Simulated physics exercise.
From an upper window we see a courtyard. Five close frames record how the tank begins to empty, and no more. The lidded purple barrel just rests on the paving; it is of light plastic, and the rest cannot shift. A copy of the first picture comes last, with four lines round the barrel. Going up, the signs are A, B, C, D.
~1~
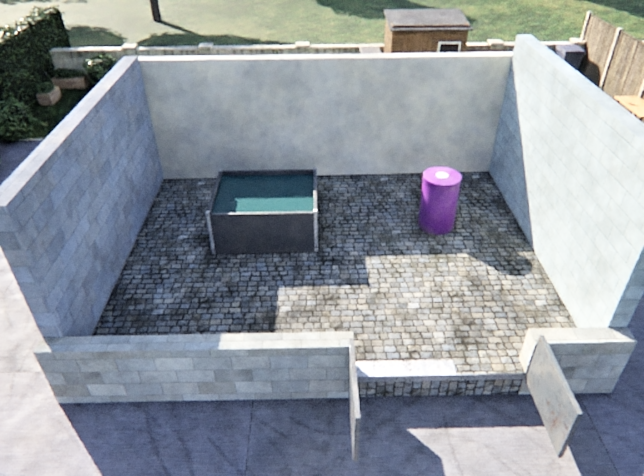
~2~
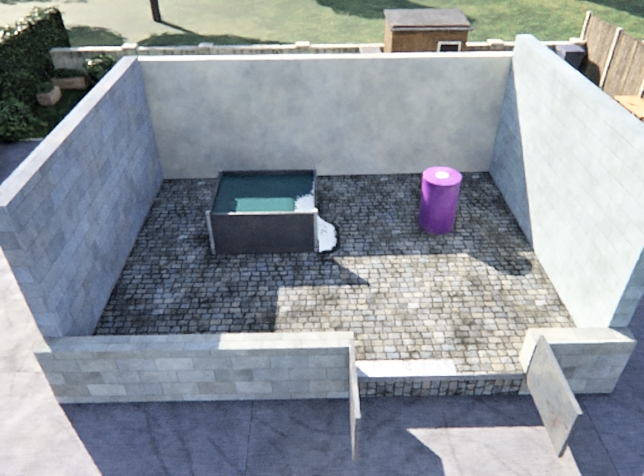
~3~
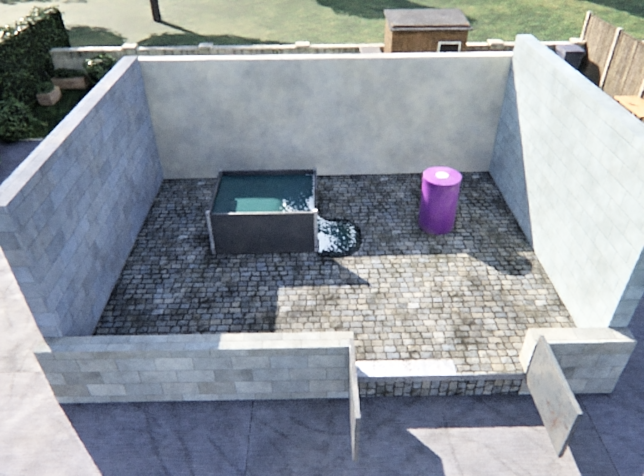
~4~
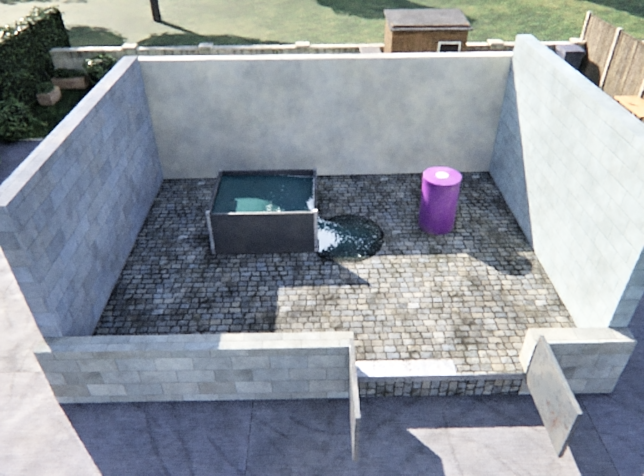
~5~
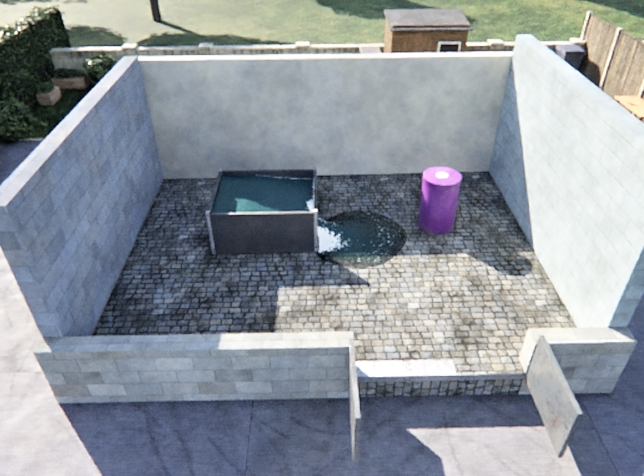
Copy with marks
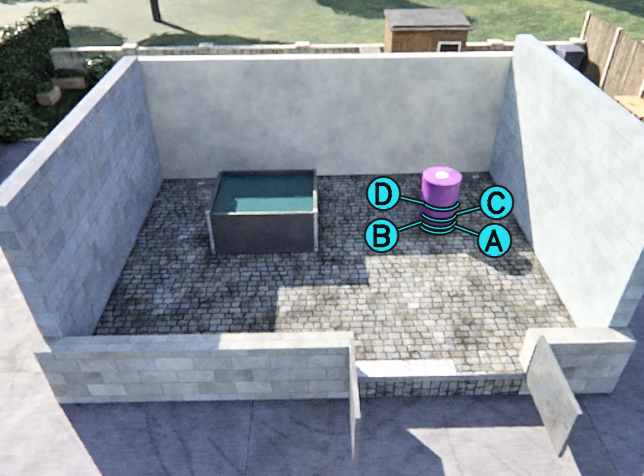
In the video, seen from above, a walled, cobbled courtyard holds a water-filled tank and a purple barrel; water pours out of the tank's right side and spreads across the cobbles in a widening puddle towards the barrel.
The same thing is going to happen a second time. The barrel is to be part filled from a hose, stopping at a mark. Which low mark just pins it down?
Level C just does it.
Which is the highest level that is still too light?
Level B.
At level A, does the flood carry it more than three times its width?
No, it does not.
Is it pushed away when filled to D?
No, that is safe.
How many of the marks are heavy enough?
Two of the four.
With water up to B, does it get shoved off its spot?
Yes, it does.
In cyan, A at (440, 233); B at (440, 228); C at (441, 220); D at (443, 209); from the bottom up A, B, C, D.
If A is chosen, it is pushed about twice its own width away.
If B is chosen, it is pushed about its own width away.
If C is chosen, it does not move.
If D is chosen, it does not move.
